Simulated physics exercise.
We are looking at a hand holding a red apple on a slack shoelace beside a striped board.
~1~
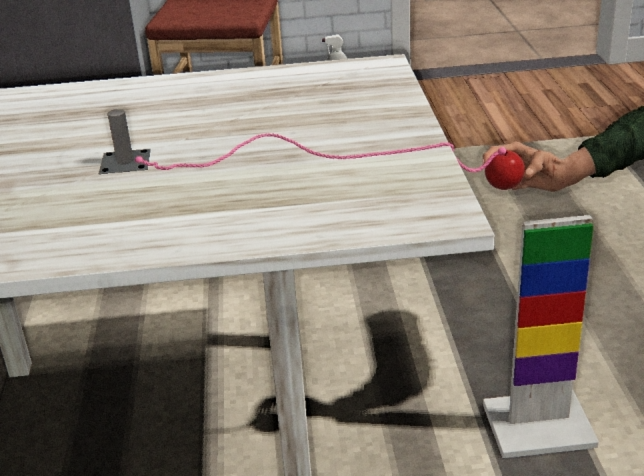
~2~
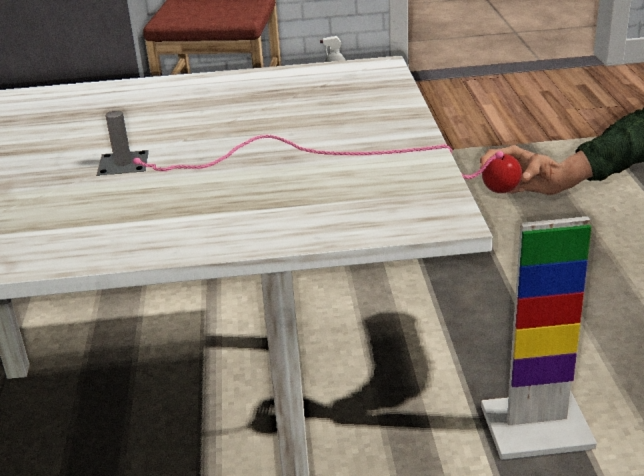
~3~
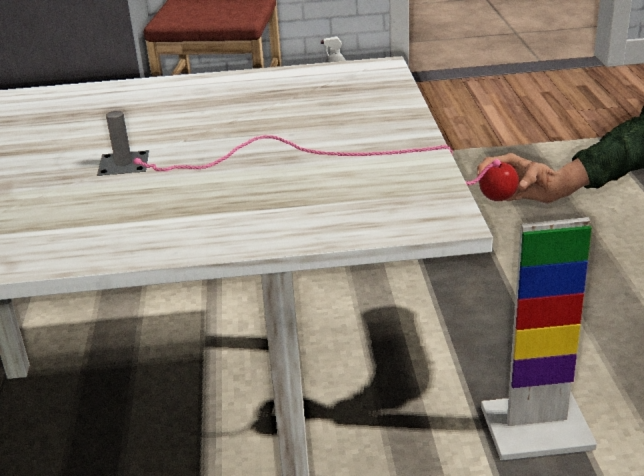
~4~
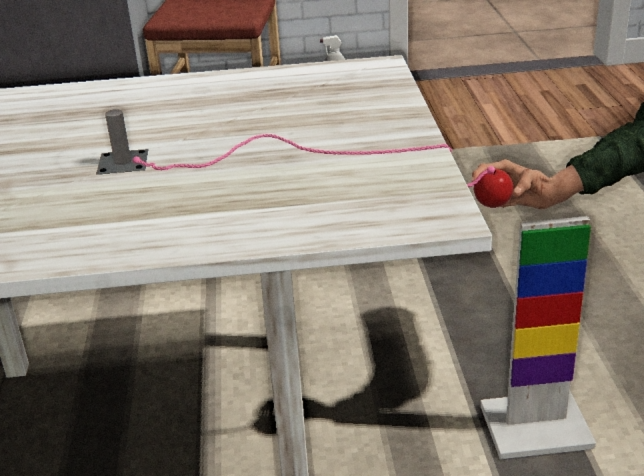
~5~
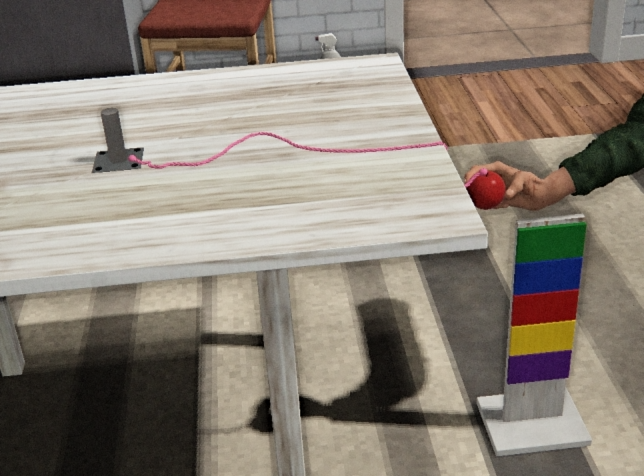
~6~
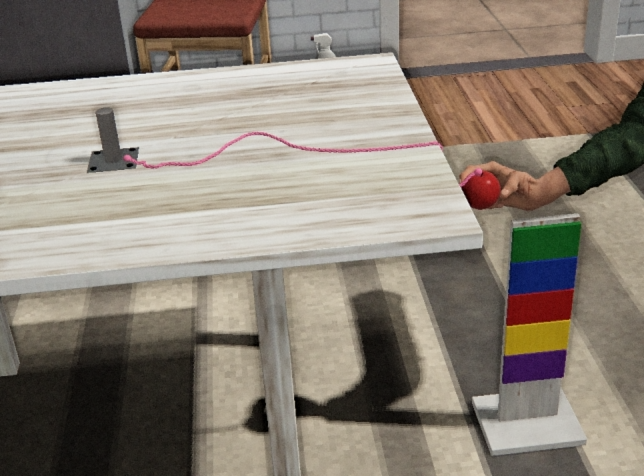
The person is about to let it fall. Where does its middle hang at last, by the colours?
The blue one.
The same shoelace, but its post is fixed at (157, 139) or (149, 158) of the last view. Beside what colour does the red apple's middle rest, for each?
It would be red; red.
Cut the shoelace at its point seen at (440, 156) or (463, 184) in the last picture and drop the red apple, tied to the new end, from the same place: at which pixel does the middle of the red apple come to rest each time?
The places are (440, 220) and (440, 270).
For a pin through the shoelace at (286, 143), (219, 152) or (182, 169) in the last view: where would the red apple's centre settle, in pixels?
Try by try, around (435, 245), (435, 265) and (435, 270).
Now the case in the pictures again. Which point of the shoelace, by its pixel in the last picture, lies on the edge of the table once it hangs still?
The one at (381, 149).
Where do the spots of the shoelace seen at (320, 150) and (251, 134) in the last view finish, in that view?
They go to (379, 138) and to (293, 145).
Soon after, apple near (473, 280); level with blue.
After that, apple near (408, 269); level with blue.
And then, apple near (444, 280); level with blue.
In the end, apple near (435, 280); level with blue. The shoelace holds its middle at blue.
